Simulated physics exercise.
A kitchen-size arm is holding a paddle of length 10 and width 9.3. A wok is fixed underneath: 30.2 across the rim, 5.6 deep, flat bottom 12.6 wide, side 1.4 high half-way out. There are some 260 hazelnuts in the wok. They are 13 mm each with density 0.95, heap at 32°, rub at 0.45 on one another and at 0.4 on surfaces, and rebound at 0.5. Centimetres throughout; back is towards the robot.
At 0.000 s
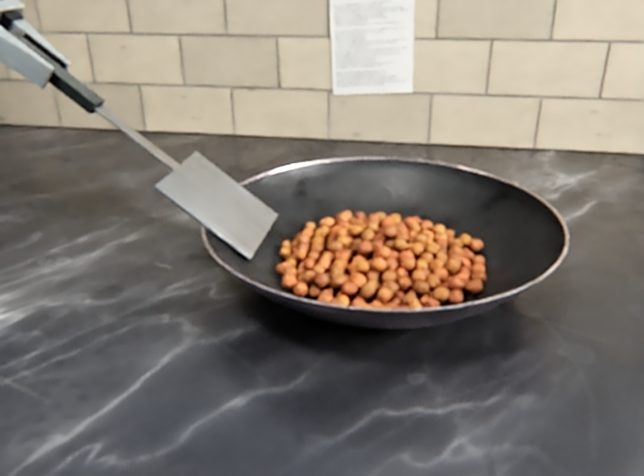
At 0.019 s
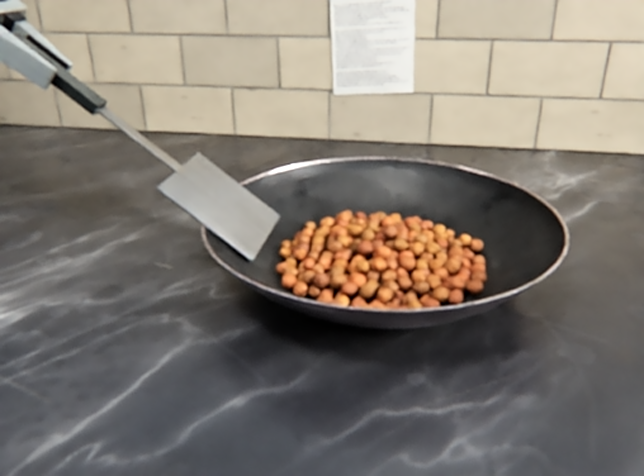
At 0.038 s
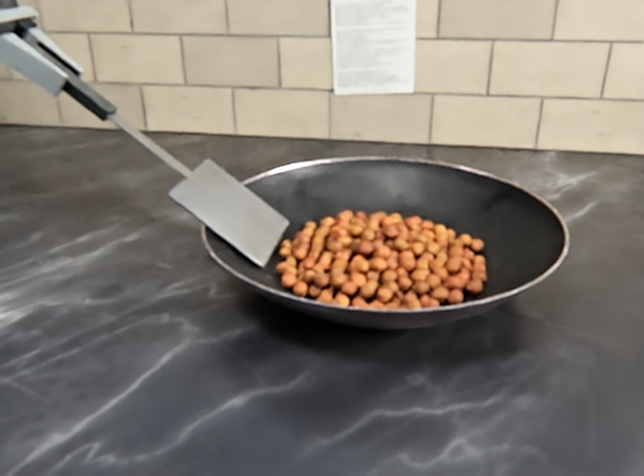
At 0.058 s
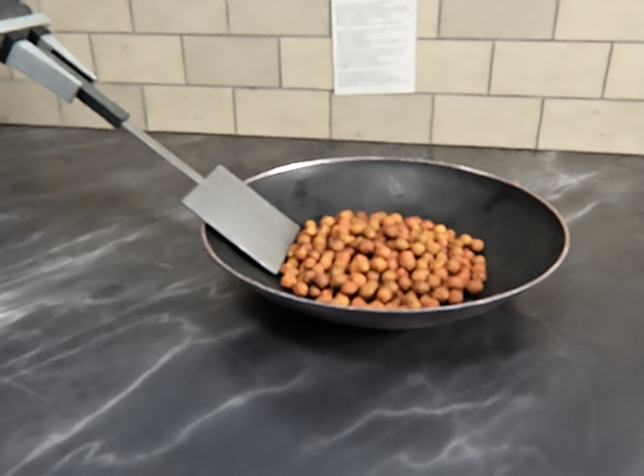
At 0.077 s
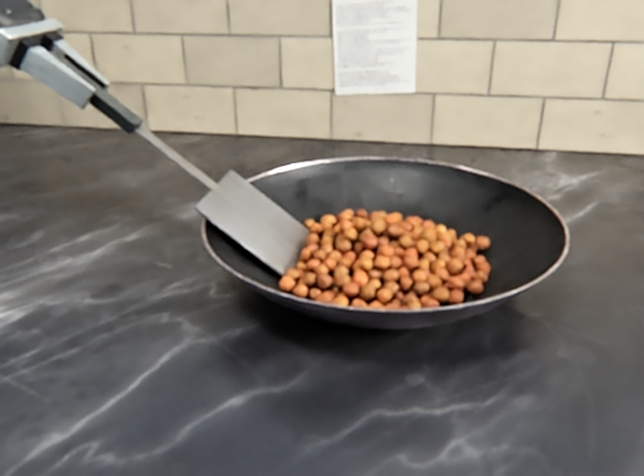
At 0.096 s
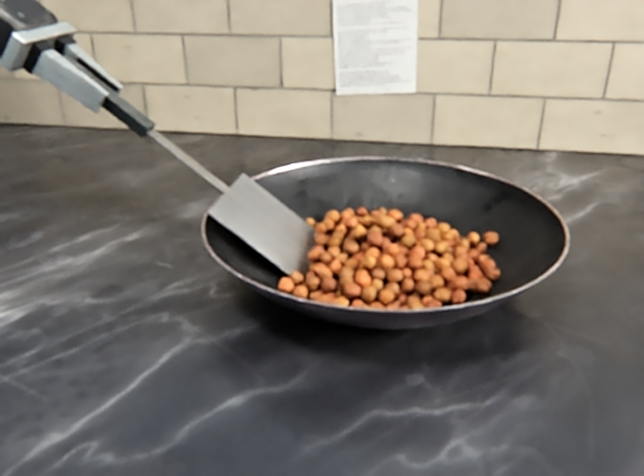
The footage shows a robotic arm lowering a flat metal paddle rightward into a dark wok of round brown nuts on a marbled black counter, where its edge meets the pile's left side and nudges some nuts slightly right.
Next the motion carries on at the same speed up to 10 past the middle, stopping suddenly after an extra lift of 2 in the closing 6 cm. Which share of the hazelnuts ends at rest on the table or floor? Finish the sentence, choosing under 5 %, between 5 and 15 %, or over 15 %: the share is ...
The share is between 5 and 15 %.
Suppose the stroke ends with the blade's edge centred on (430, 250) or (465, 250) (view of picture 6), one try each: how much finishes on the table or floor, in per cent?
Respectively about 0 and 0 percent end on the table or floor.
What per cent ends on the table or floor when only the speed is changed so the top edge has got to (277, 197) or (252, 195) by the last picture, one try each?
First try about 40 %, second try about 25 %.
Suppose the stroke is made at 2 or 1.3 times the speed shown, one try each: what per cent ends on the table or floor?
The two tries give roughly 40 and 20 in a hundred.
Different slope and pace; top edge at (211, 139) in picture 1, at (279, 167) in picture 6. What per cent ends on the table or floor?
Close to 25 in a hundred.
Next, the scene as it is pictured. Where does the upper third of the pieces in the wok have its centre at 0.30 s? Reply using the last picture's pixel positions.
(466, 240).
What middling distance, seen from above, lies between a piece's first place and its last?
Somewhere about 4 centimetres, I'd say.
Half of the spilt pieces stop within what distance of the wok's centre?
It's around 26 cm.
By 0.20 s, sloping 38°, highest piece 4 above the table; 263 in the wok.
By 0.30 s, sloping 38°, highest piece 5 above the table; 263 in the wok.
By 0.55 s, sloping 38°, highest piece 7 above the table; 245 in the wok, 14 on the table or floor, 4 on the blade or in flight.
By 1.60 s, sloping 38°, highest piece 6 above the table; 244 in the wok, 19 on the table or floor.
Final count, 244 in the wok, 19 on the table or floor. That is 7 % on the table or floor.
